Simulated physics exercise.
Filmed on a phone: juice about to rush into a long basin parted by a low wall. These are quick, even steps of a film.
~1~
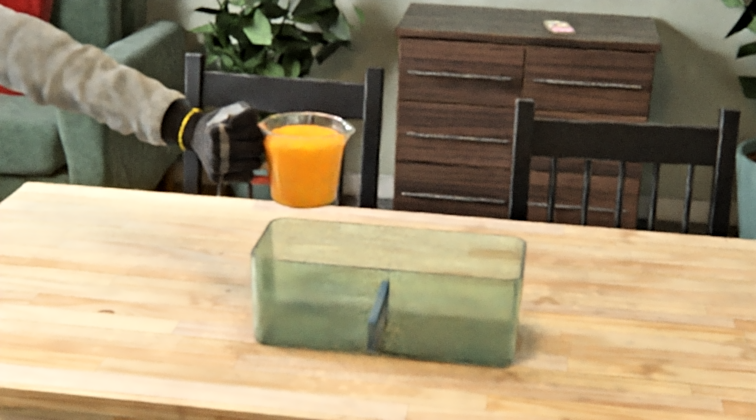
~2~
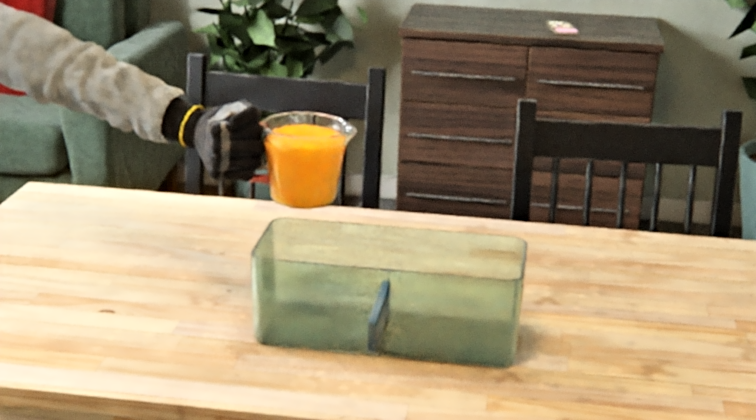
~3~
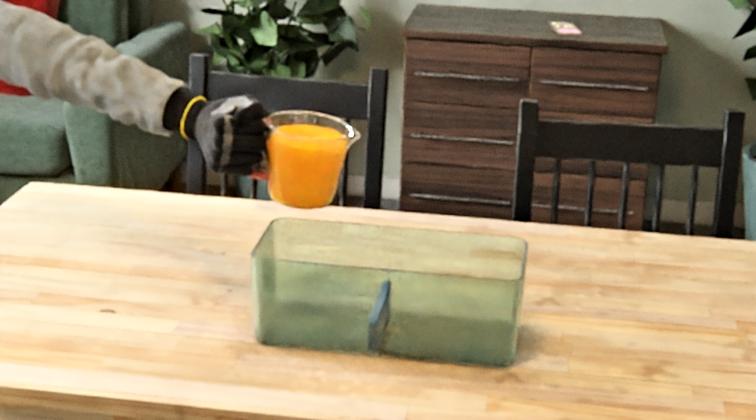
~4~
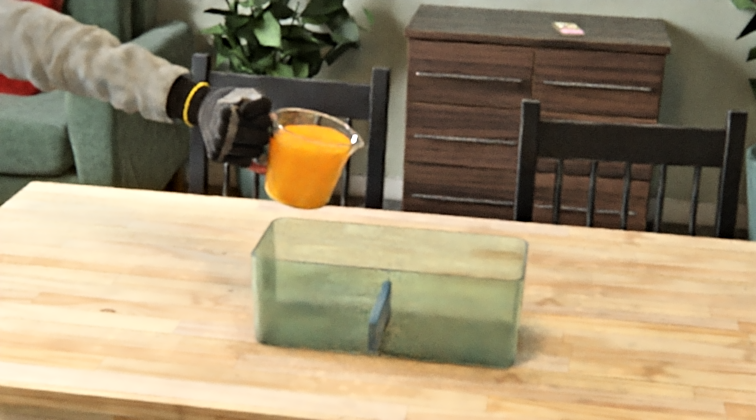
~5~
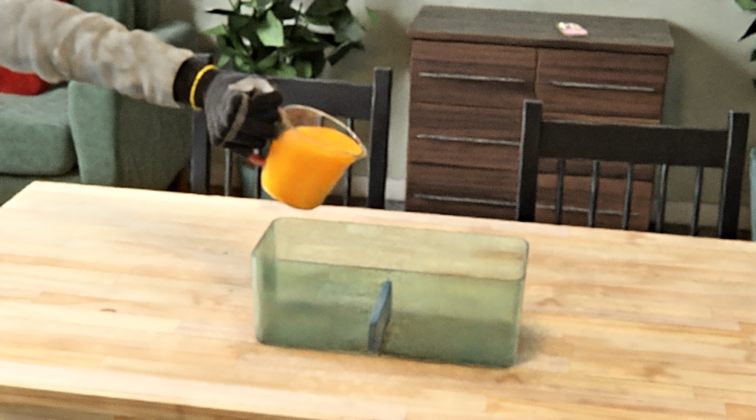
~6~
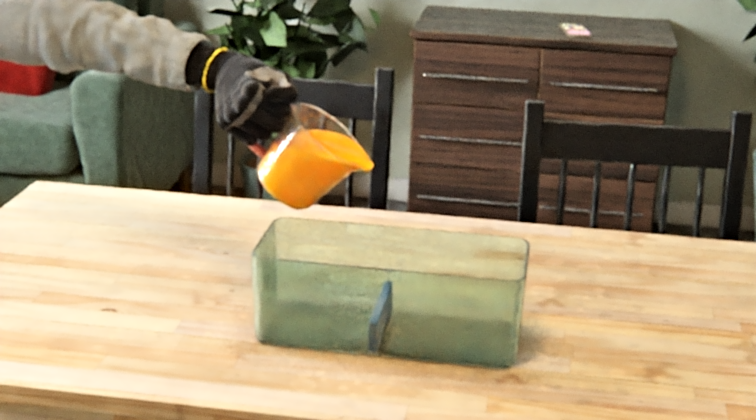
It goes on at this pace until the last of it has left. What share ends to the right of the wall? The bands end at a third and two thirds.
It comes to from a third to two thirds.
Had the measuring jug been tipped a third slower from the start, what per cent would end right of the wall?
Roughly 70 in a hundred.
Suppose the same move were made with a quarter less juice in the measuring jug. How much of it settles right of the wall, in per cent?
About 35 per cent.
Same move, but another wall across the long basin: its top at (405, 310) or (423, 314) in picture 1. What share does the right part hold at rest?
Roughly 20 per cent, and 10 per cent.
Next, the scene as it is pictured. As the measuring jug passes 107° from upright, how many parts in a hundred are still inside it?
Near 35 %.
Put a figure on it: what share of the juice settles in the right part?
Close to 50 per cent.
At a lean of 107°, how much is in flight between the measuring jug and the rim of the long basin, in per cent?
Near 25 %.
A moment on, the measuring jug is tipped right over and 33 per cent is still to pour, 9 is left of the wall and 35 right of it.
Next, the measuring jug is tipped right over and 1 per cent is still to pour, 46 is left of the wall and 50 right of it.
Then the measuring jug is tipped right over and 0 per cent is still to pour, 48 is left of the wall and 50 right of it.
Later the measuring jug is tipped right over and 0 per cent is still to pour, 48 is left of the wall and 51 right of it.
At rest 48 per cent lies left of the wall, 51 right of it and 1 outside.
